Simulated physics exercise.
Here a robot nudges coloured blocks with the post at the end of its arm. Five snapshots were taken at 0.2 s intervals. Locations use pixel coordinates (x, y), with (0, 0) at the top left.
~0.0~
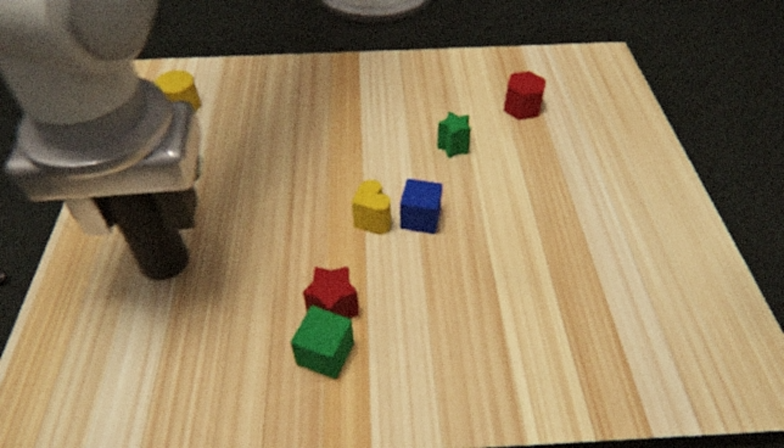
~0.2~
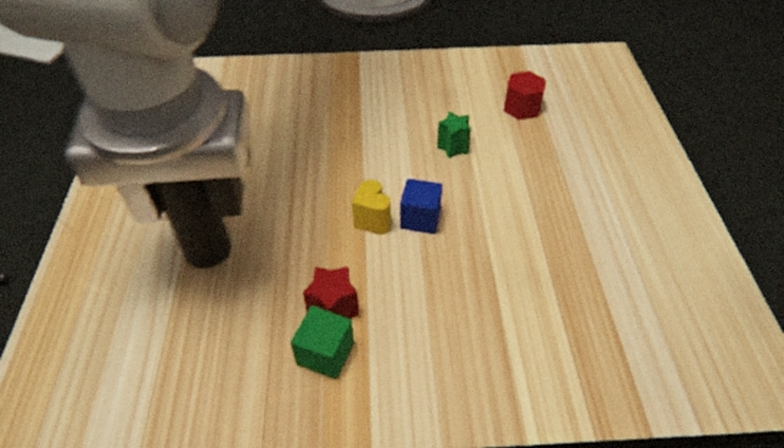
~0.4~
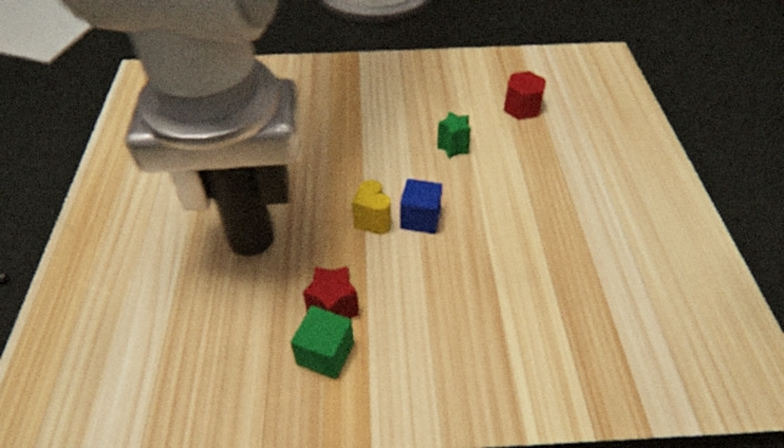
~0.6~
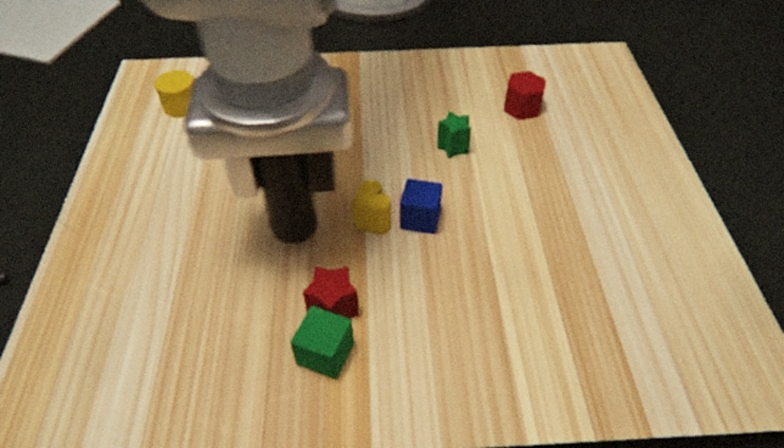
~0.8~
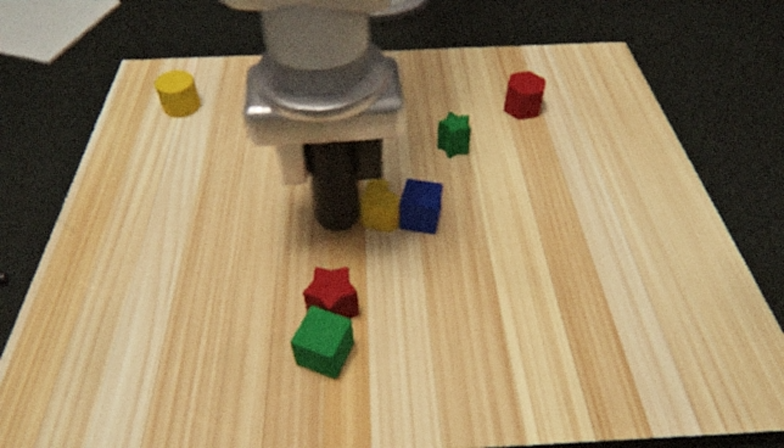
A robot arm moves its dark post rightward across the board and nudges the yellow block.
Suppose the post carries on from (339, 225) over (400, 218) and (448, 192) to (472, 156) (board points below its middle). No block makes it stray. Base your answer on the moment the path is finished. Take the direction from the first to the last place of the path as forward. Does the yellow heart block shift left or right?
Shifts right.
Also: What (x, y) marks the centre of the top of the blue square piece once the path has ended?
The top centre is at (530, 183).
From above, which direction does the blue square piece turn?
Direction: Clockwise.
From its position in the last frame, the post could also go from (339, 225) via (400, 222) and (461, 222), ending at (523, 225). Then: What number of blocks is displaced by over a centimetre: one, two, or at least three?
Answer: Two blocks.
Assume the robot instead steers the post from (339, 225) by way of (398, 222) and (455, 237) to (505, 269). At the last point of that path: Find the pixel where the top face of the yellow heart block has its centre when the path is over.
At roughly (507, 202).
What follows on the original path. One third of the way, post (402, 208); yellow heart block (445, 188); blue square piece (480, 186), turned 30° anticlockwise.
Two thirds of the way, post (450, 181); yellow heart block (494, 171), turned 45° clockwise; blue square piece (526, 183).
At the end, post (473, 146); red star block unmoved; yellow heart block (501, 161), turned 90° clockwise; blue square piece (530, 183), turned 20° clockwise; green star block (455, 112), turned 10° anticlockwise.
